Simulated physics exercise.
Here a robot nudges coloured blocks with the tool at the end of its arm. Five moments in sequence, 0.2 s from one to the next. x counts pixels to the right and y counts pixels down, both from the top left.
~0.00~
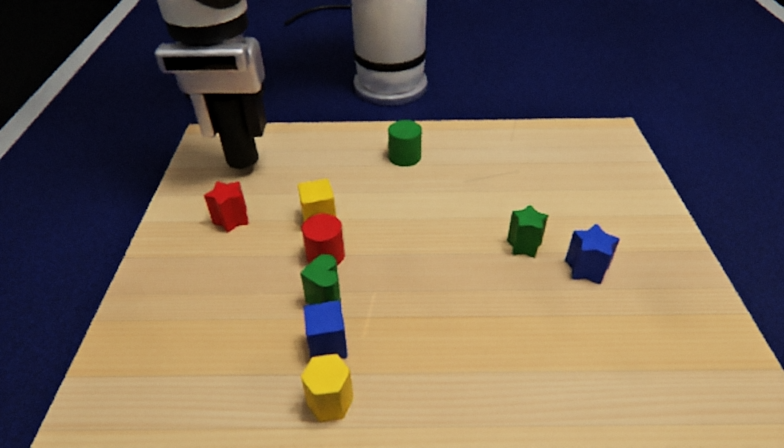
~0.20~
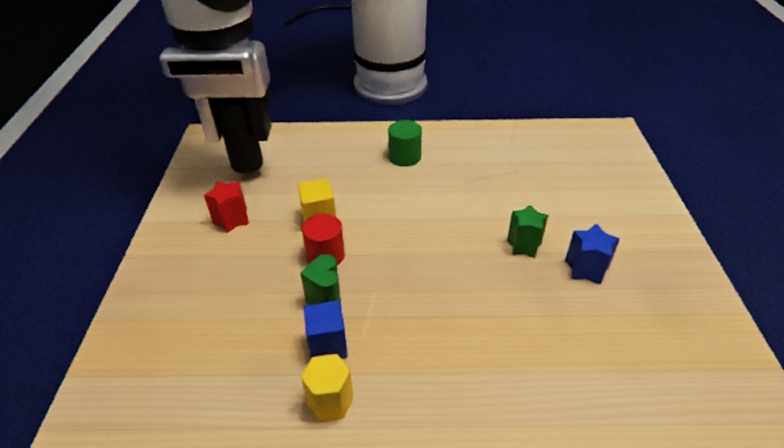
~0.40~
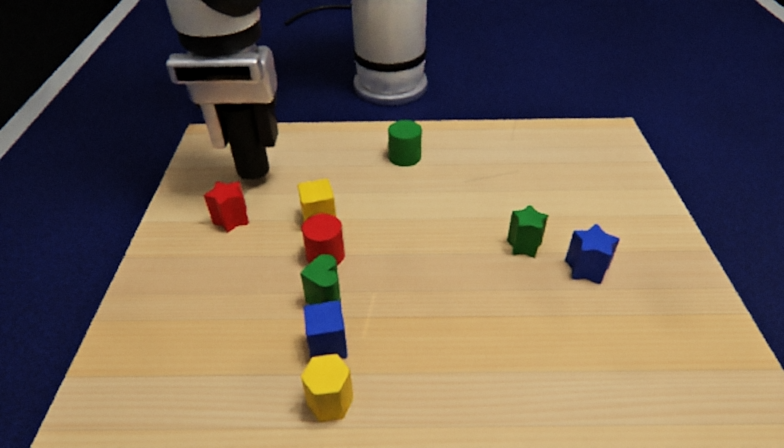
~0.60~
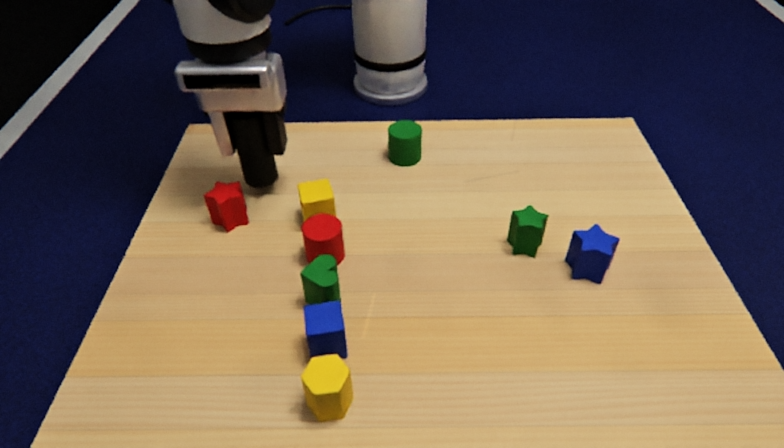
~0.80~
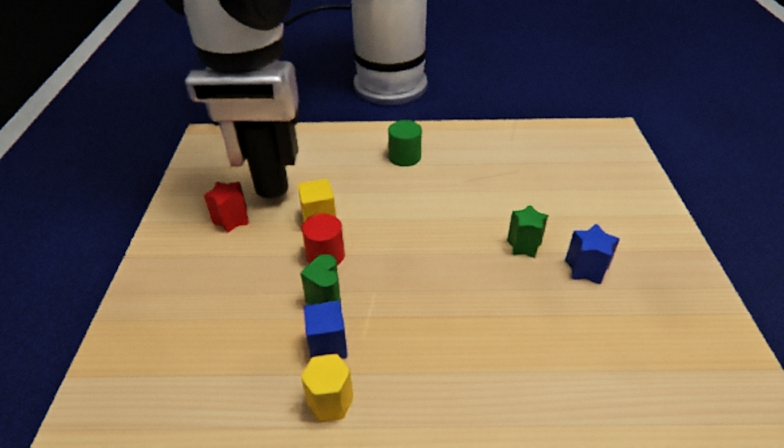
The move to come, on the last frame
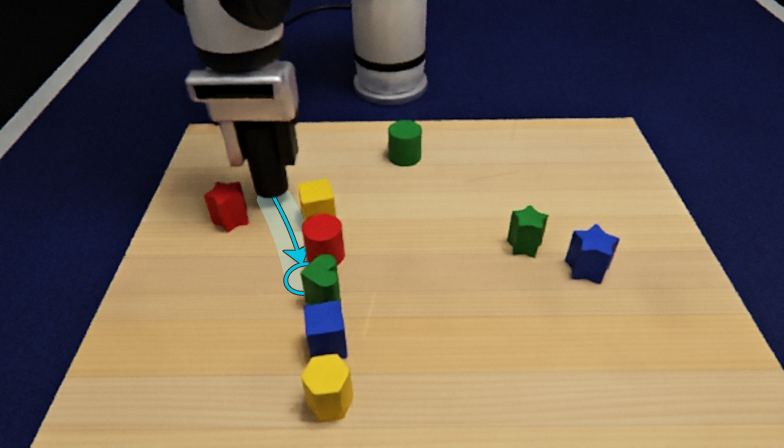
On a wooden board, a robot arm's black tool moving slightly right and nearer, between a red star and yellow block.
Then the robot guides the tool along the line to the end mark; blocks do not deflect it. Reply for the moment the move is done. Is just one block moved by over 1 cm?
Going by the path, yes.
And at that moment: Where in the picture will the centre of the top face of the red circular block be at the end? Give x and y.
I'd expect the centre of its top face to be at (341, 241).
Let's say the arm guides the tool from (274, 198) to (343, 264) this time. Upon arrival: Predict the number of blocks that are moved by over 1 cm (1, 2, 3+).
My guess is at least three.
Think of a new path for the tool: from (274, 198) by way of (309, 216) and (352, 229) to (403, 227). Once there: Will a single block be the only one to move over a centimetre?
I'd say yes.
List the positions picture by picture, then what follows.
In the first frame, tool tip at (243, 159); block tops, yellow square at (315, 190); green heart at (322, 270); red circular block at (322, 226).
In the second frame, tool at (247, 164); blocks unchanged.
In the third frame, tool at (254, 170); blocks unchanged.
In the fourth frame, tool at (262, 178); blocks unchanged.
In the fifth frame, tool at (272, 188); yellow square at (315, 190); green heart at (322, 270); red circular block at (322, 226).
Path on the board, from (274, 198) through (291, 234) to (305, 278).
The first path, step by step. One third of the way, tool at (284, 211); nothing pushed yet.
Two thirds of the way, tool at (295, 238); yellow square at (318, 191); red circular block at (326, 229).
At the end, tool at (304, 268); yellow square at (318, 191); green heart in place; red circular block at (341, 241).
